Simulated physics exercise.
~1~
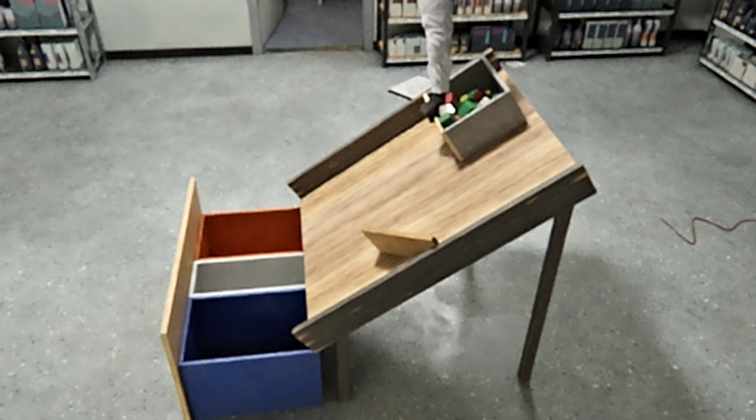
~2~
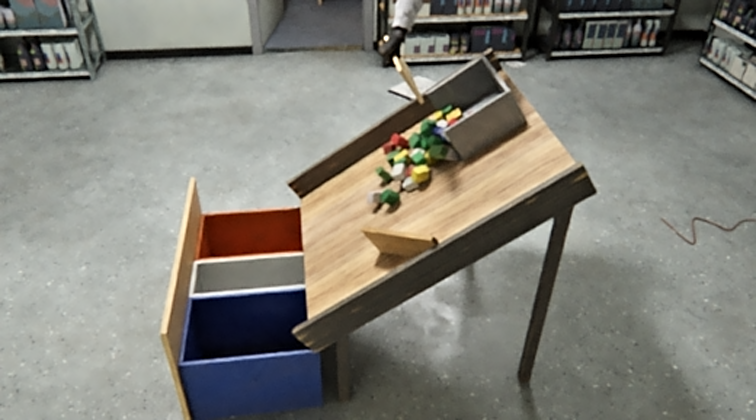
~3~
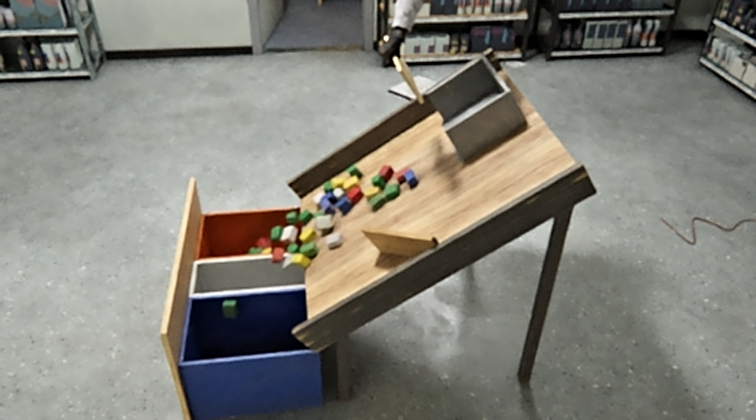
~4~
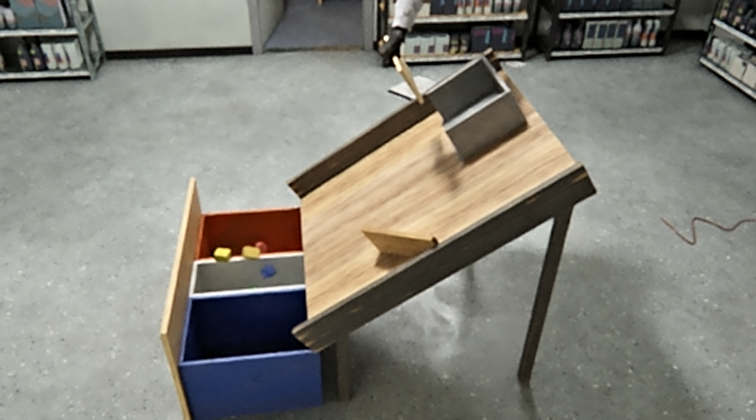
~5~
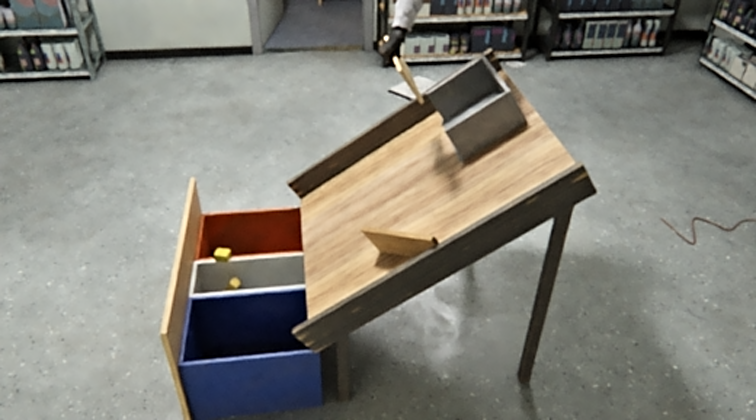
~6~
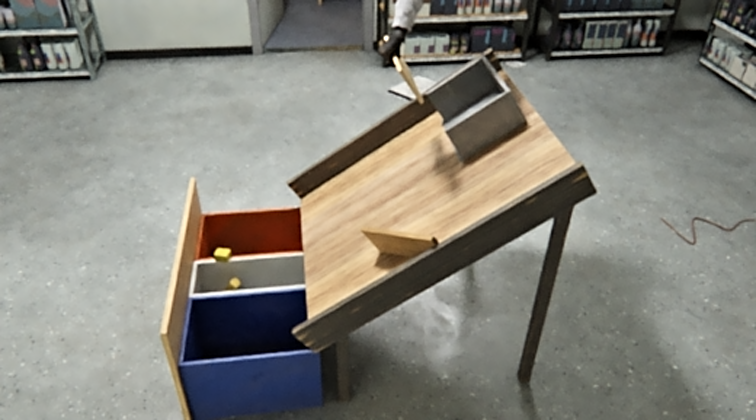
A gloved hand lifted the gate from a grey pen atop a sloping wooden table, and colourful toy bricks tumbled down to the left past an angled board, dropping mostly into the far orange tote and the middle white tub, leaving the slope empty.
